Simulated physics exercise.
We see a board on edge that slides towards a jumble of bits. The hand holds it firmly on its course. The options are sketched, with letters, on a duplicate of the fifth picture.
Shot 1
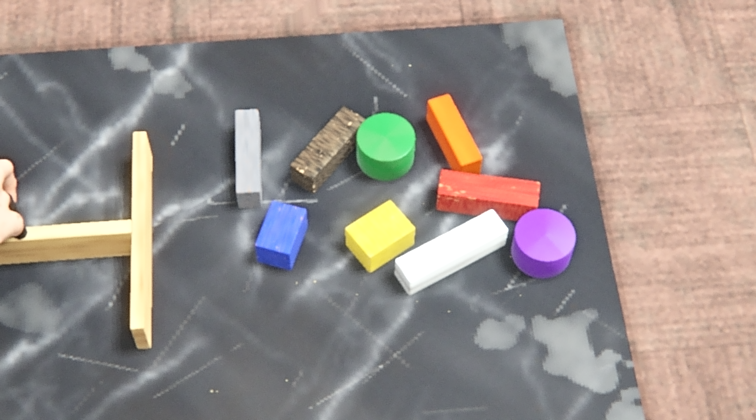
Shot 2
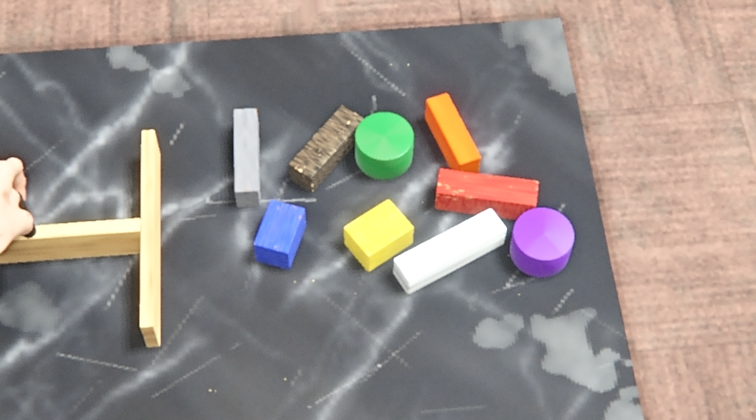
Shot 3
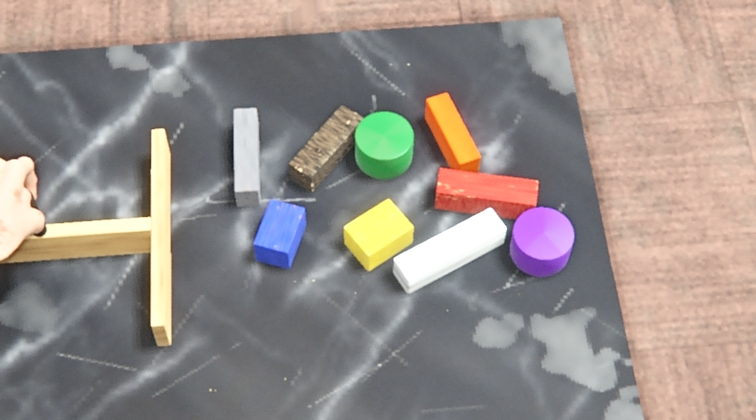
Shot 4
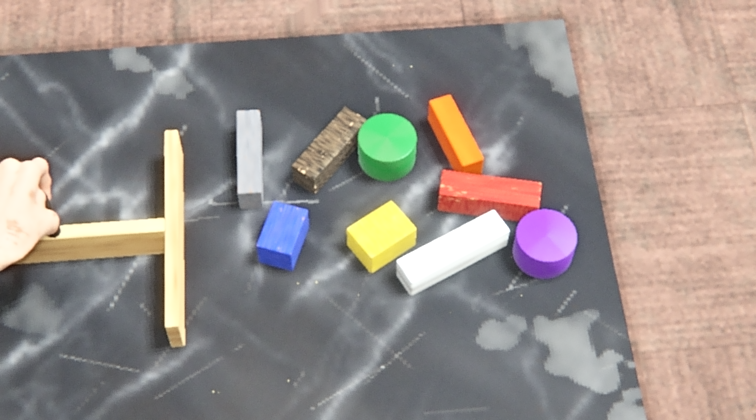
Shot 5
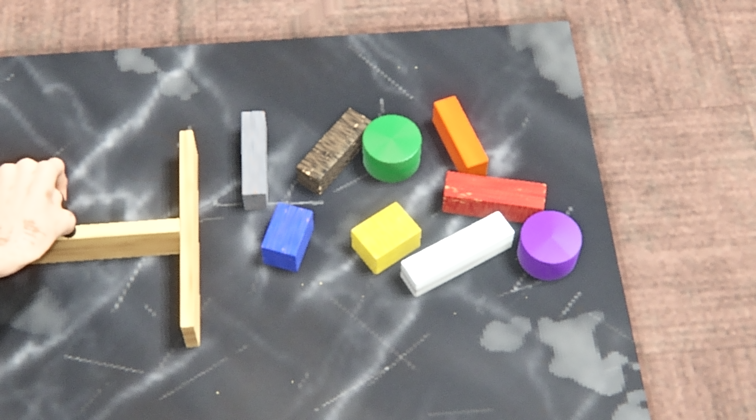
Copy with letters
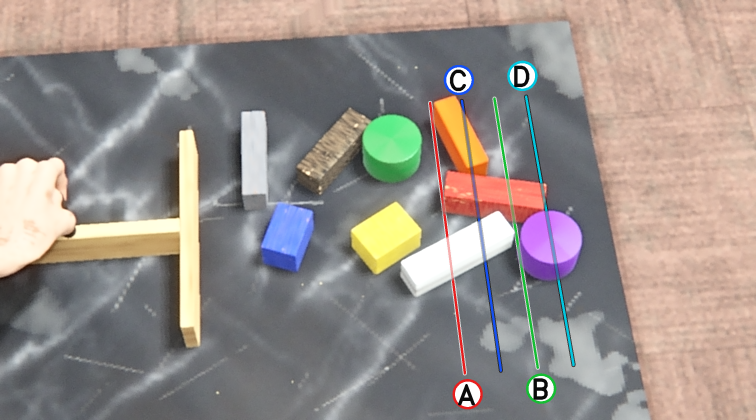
A hand slides a T-shaped wooden board rightward across a dark marbled surface, gradually narrowing the gap to a loose cluster of colourful blocks, including grey, blue, yellow, green and purple pieces, which remain untouched by the board.
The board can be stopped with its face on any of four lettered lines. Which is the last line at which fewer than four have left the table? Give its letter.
It should halt at B.
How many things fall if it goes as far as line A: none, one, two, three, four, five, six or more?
The count is none.
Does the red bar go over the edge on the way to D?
By then, yes.
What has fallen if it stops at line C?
It is the purple tin.
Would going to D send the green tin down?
By then, yes.
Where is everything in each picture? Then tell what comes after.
In the first frame, orange stick (454, 138); red bar (487, 196); white stick (452, 253).
In the second frame, board (147, 224); black bar (327, 149).
In the third frame, board (157, 223); grey bar (246, 156).
In the fourth frame, board (172, 224); yellow block (382, 237).
In the fifth frame, board (187, 224); orange stick (460, 140); red bar (494, 198); white stick (458, 255).
On the marked copy, A at (446, 230); B at (515, 225); C at (480, 227); D at (548, 222).
Following B. Soon after the start, board (305, 216); black bar (350, 146); grey bar (320, 156).
Later, board (424, 208); purple tin (580, 244); orange stick (539, 132).
In the end, board (513, 201); orange stick over the edge; purple tin over the edge; two fallen.
As for the rest, A is within the limit but short; C is within the limit but short; D drops five.
